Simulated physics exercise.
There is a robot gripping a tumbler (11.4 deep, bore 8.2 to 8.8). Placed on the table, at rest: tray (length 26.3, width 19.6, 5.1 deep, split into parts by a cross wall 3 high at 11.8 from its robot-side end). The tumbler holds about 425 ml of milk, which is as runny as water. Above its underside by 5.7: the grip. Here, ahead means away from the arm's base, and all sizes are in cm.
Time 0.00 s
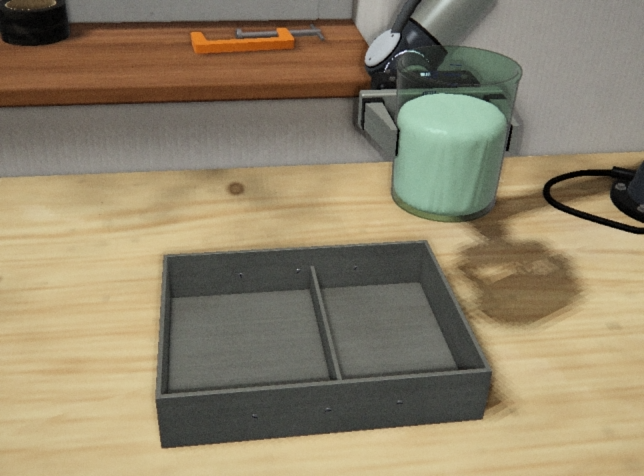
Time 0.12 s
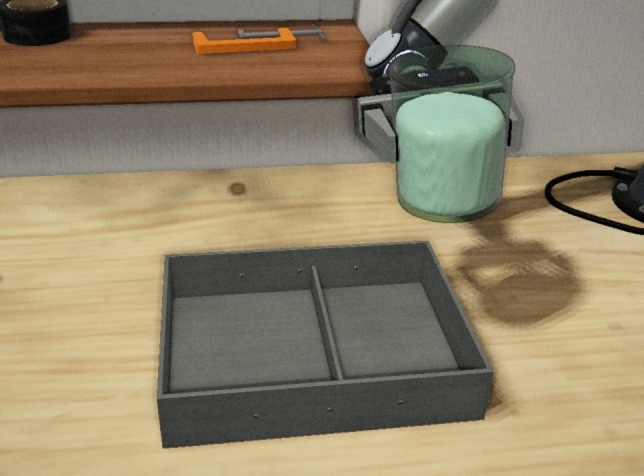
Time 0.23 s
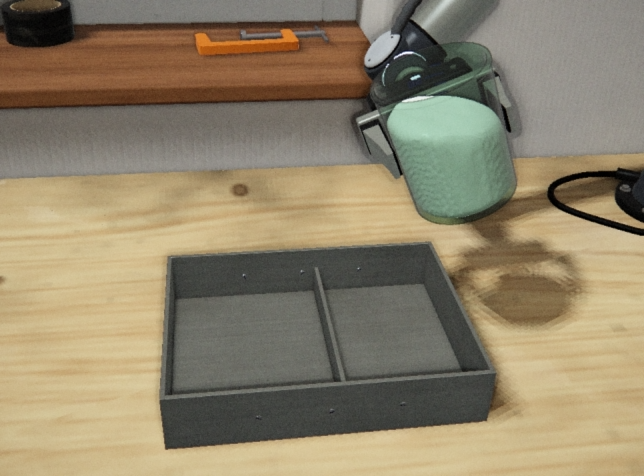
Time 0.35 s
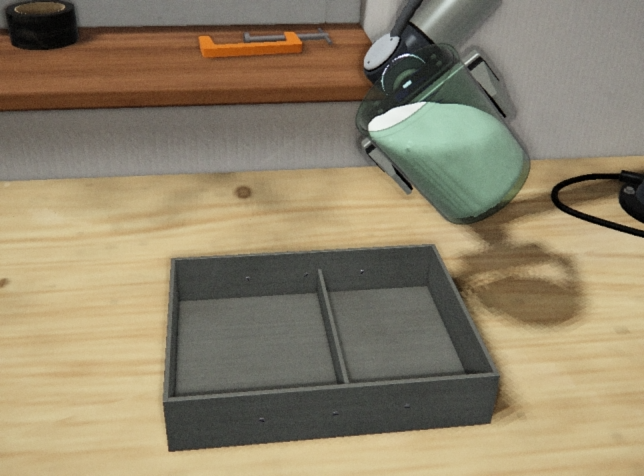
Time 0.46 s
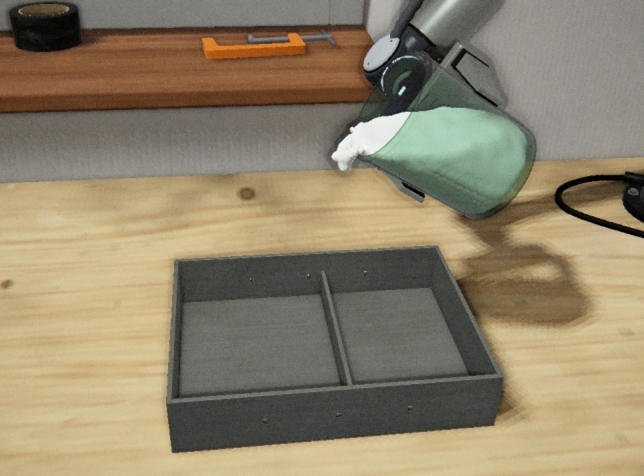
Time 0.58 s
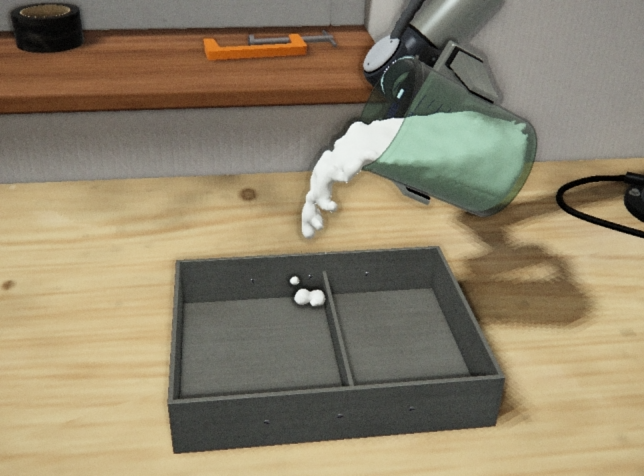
In this clip, a robot gripper holds a greenish transparent tumbler above a wooden table and tilts it leftward, and white liquid pours from its rim, with the first drops in the left part of a gray divided tray.
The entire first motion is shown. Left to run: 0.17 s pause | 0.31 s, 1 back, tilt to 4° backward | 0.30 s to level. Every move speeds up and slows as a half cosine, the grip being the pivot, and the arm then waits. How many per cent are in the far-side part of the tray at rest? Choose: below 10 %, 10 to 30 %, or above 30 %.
10 to 30 %.
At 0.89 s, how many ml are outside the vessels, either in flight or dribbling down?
Estimate: Some 20 ml.
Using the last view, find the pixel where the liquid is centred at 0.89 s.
Estimated centre sits near (407, 198).
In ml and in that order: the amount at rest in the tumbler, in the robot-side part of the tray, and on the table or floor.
Roughly 330, 5, 5 ml.
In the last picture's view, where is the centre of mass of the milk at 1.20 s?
Near (404, 209).
After 0.89 s, tilted 34° forward, liquid up to 25 above the table; 335 ml in the tumbler, 70 ml in the far-side part, 20 ml in the air or running down outside.
After 1.20 s, tilted 2° backward, liquid up to 24 above the table; 335 ml in the tumbler, 80 ml in the far-side part, 5 ml on the table or floor, 5 ml in the robot-side part, 5 ml in the air or running down outside.
After 1.56 s, level, liquid up to 23 above the table; 335 ml in the tumbler, 80 ml in the far-side part, 5 ml on the table or floor, 5 ml in the robot-side part.
After 2.36 s, level, liquid up to 23 above the table; 335 ml in the tumbler, 80 ml in the far-side part, 5 ml on the table or floor, 5 ml in the robot-side part.
At rest, 335 ml in the tumbler, 80 ml in the far-side part, 5 ml on the table or floor, 5 ml in the robot-side part. That is 19 % in the far-side part of the tray.
